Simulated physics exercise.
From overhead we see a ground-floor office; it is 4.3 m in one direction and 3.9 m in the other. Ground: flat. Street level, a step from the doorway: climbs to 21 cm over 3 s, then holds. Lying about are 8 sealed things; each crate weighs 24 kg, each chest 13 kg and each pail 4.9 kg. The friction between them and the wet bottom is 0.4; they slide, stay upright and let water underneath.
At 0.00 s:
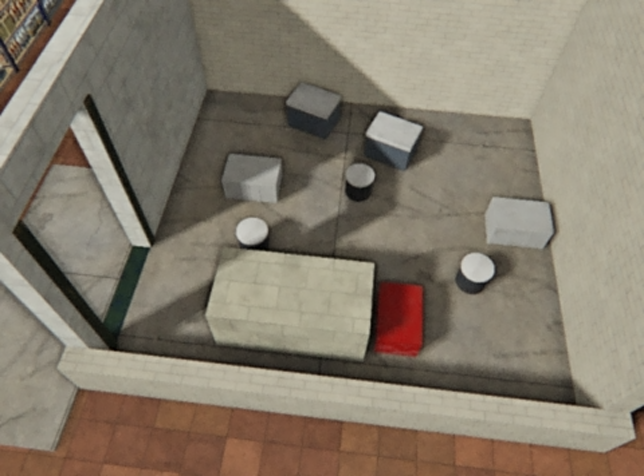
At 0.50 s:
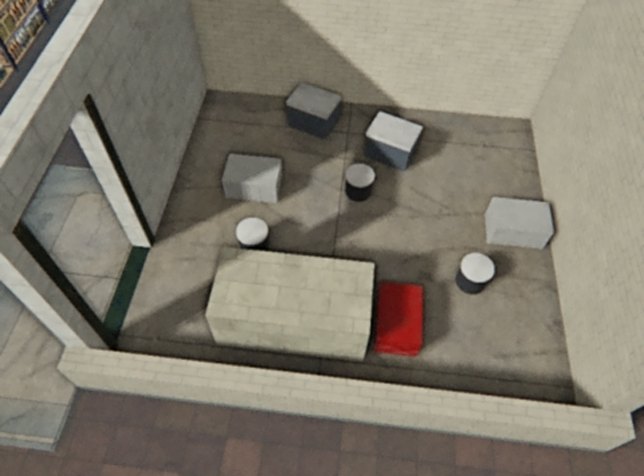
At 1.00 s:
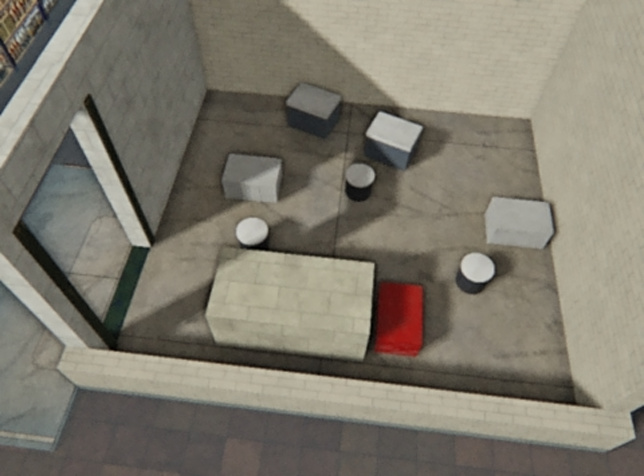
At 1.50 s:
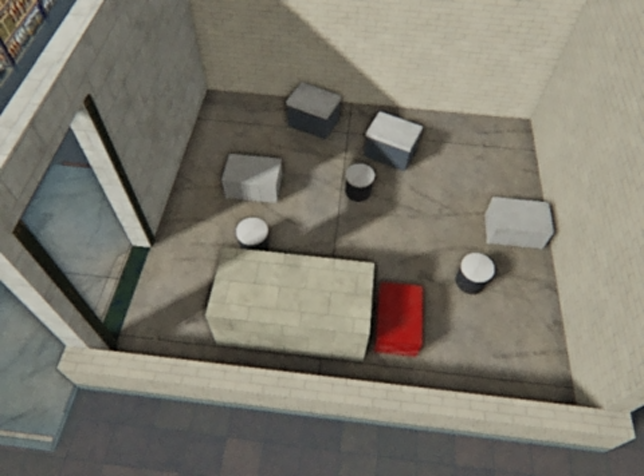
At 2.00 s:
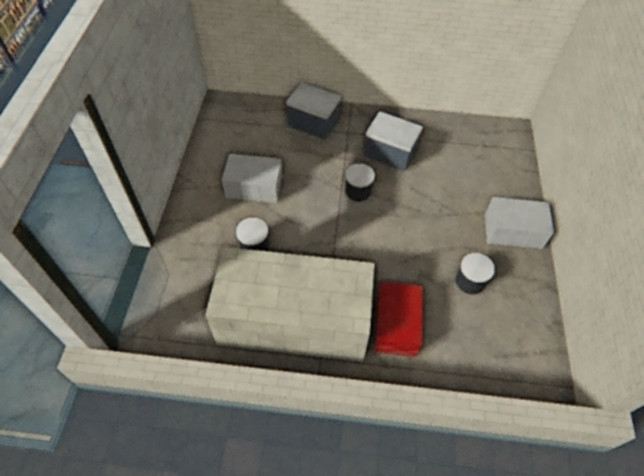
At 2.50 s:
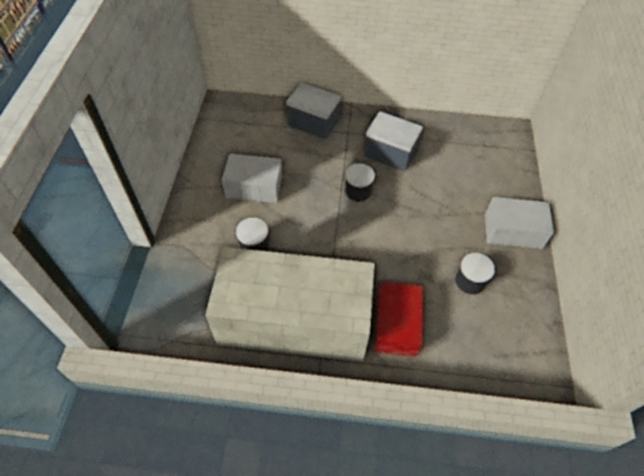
A walled room seen from above held a long pale block, a red crate, and scattered grey chests and pails, all staying still while water covered the paving outside and crept in through the left doorway.
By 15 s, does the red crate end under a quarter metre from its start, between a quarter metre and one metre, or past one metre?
My money says it sits tight.
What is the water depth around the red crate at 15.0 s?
About 13 cm.
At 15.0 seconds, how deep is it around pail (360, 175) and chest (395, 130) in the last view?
Depth approx. 12 cm / 12 cm.
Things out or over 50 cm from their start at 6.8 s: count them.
The answer is 2.
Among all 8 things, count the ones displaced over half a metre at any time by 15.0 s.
The total is 7.
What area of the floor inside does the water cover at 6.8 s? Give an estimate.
My estimate is roughly 13 m2.
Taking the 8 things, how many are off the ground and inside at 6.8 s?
Then: 0.
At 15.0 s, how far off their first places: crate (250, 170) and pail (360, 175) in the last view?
In that order: 80 cm, 200 cm.
After 3.5 s the red crate is near (401, 312), 0.0 m from its start, aground; 0 afloat.
After 6.8 s the red crate is near (401, 312), 0.0 m from its start, aground; 0 afloat.
After 11.0 s the red crate is near (401, 312), 0.0 m from its start, aground; 6 afloat.
After 15.0 s the red crate is near (398, 323), 0.1 m from its start, afloat; 8 afloat.
